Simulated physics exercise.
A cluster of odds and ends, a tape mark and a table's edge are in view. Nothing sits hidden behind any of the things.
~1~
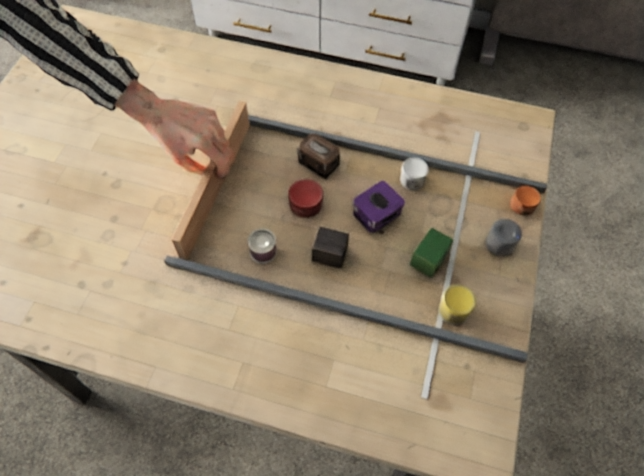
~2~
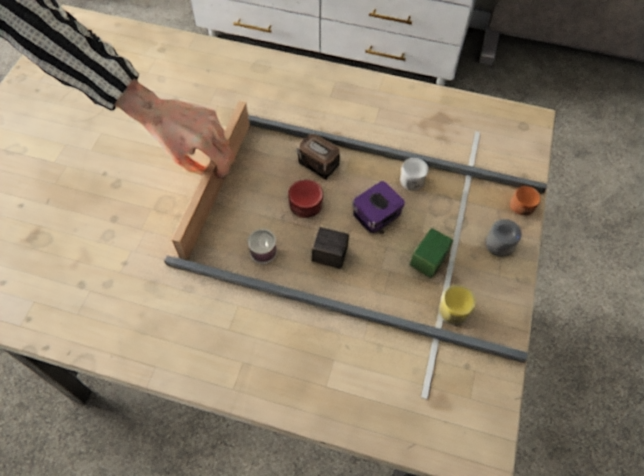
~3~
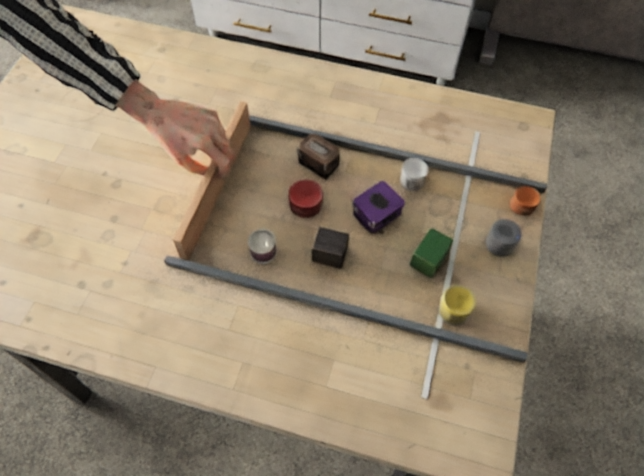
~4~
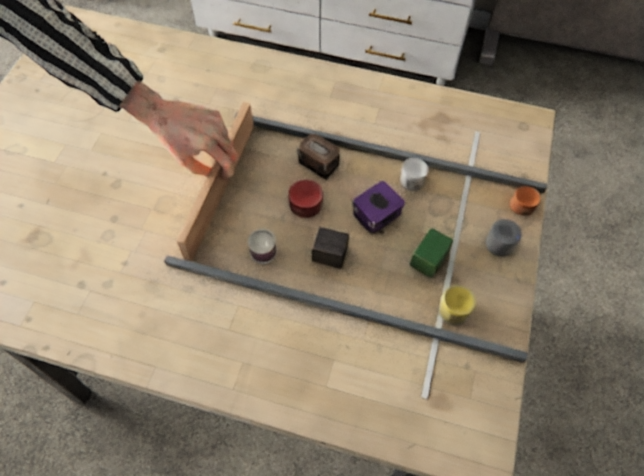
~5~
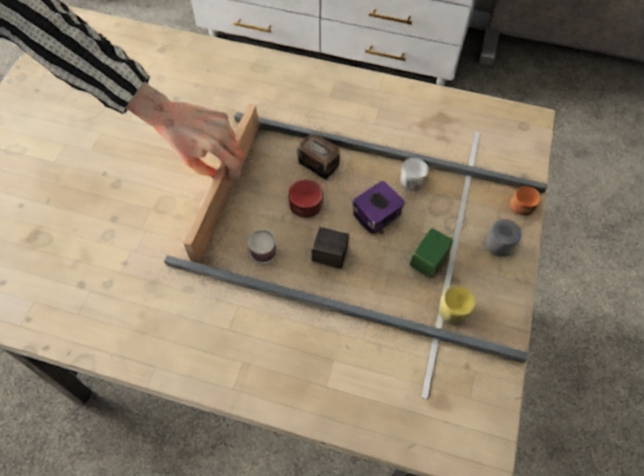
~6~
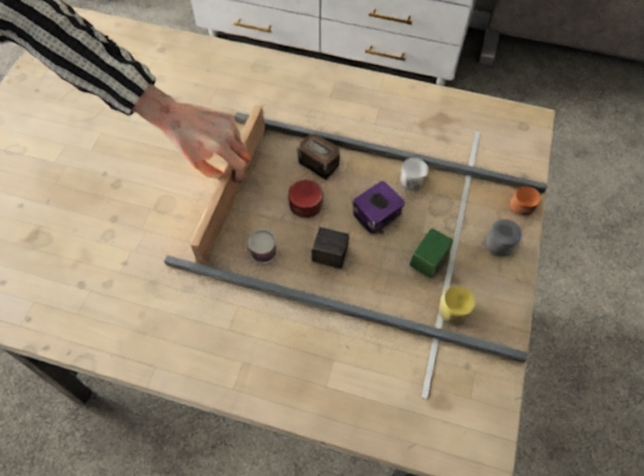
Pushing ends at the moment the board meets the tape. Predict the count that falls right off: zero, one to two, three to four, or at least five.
The push will send none off the table.
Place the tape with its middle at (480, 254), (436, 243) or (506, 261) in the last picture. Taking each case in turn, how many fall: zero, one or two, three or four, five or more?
First 1 or 2, next no fall at all, finally more than four.
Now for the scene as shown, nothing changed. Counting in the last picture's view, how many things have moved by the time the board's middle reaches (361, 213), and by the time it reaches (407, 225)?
At the first spot the count is 6, and at the second it is 7.
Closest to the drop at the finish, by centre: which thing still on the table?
Foremost: The orange tub.
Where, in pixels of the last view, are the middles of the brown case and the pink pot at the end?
About (487, 188), and about (458, 306).
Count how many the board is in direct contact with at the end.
The figure is 5.
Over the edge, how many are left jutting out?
Tally: 1.
Early on, none off yet; orange tub at rest near (525, 201); grey lid at rest near (503, 238); yellow tin at rest near (457, 306).
Finally, the number that fall off is zero.
